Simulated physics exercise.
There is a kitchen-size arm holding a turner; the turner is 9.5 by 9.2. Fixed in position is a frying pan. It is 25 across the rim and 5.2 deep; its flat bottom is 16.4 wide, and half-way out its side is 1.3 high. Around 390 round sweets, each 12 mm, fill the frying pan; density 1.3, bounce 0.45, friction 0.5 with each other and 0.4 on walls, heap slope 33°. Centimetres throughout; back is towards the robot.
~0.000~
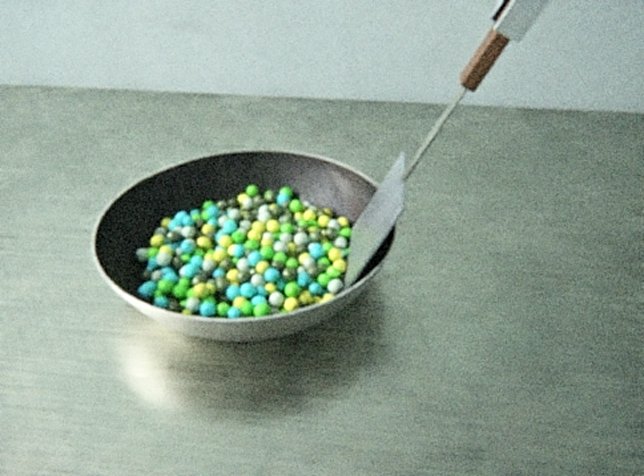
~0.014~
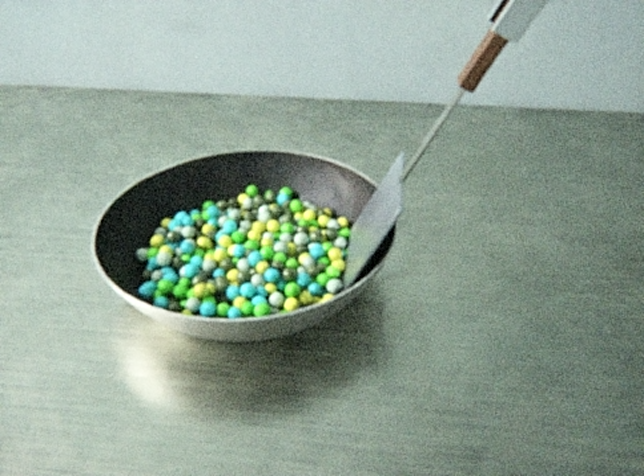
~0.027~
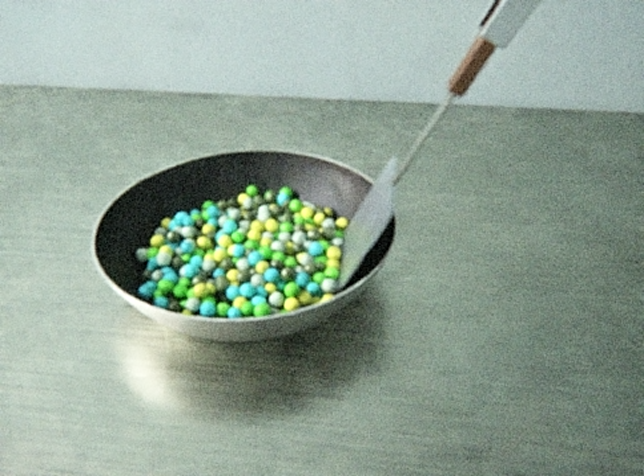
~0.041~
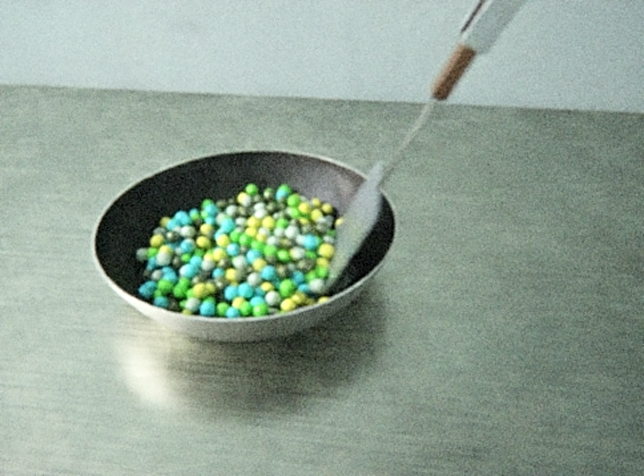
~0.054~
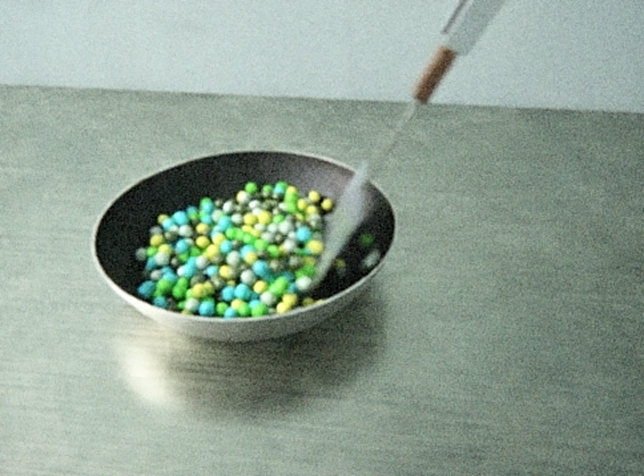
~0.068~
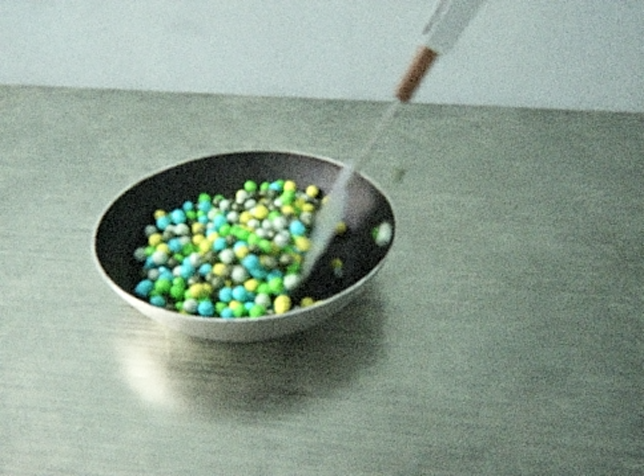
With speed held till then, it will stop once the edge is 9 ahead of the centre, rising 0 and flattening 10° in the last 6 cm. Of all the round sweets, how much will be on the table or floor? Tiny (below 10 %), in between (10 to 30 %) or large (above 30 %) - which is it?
Large, so above 30 %.
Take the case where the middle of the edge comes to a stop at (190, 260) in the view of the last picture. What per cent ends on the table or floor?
Something near 5 in a hundred.
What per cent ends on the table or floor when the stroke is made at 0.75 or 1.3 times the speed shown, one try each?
Estimates in order: 30 per cent, 40 per cent.
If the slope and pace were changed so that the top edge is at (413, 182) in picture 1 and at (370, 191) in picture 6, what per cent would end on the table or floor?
About 20 per cent.
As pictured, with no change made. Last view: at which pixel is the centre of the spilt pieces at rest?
Near (41, 242) in the last picture.
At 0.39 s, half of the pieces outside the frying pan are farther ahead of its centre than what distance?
It's close to 16 cm ahead of the centre.
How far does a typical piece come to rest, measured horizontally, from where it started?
It comes out at about 8 cm.
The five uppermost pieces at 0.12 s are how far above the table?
Around 12 cm above the table.
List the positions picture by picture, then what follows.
Turner top edge at (404, 177), sloping 64°; upper third of the load around (248, 249), from x 145 to 350, top at y 190; 391 in the frying pan, in the first frame.
Turner top edge at (403, 178), sloping 64°; upper third of the load around (249, 250), from x 145 to 350, top at y 190, in the second frame.
Turner top edge at (394, 182), sloping 64°; upper third of the load around (252, 247), from x 145 to 345, top at y 190, in the third frame.
Turner top edge at (379, 186), sloping 64°; upper third of the load around (261, 241), from x 145 to 355, top at y 190, in the fourth frame.
Turner top edge at (363, 187), sloping 64°; upper third of the load around (261, 238), from x 140 to 385, top at y 190, in the fifth frame.
Turner top edge at (347, 186), sloping 64°; upper third of the load around (255, 234), from x 140 to 400, top at y 175; 391 in the frying pan, in the sixth frame.
By 0.12 s, sloping 64°, highest piece 20 above the table; 388 in the frying pan, 3 on the blade or in flight.
By 0.17 s, sloping 61°, highest piece 28 above the table; 387 in the frying pan, 4 on the blade or in flight.
By 0.39 s, sloping 54°, highest piece 37 above the table; 240 in the frying pan, 51 on the table or floor, 100 on the blade or in flight.
By 1.44 s, sloping 54°, highest piece 5 above the table; 237 in the frying pan, 154 on the table or floor.
Final count, 237 in the frying pan, 154 on the table or floor. That is 39 % on the table or floor.
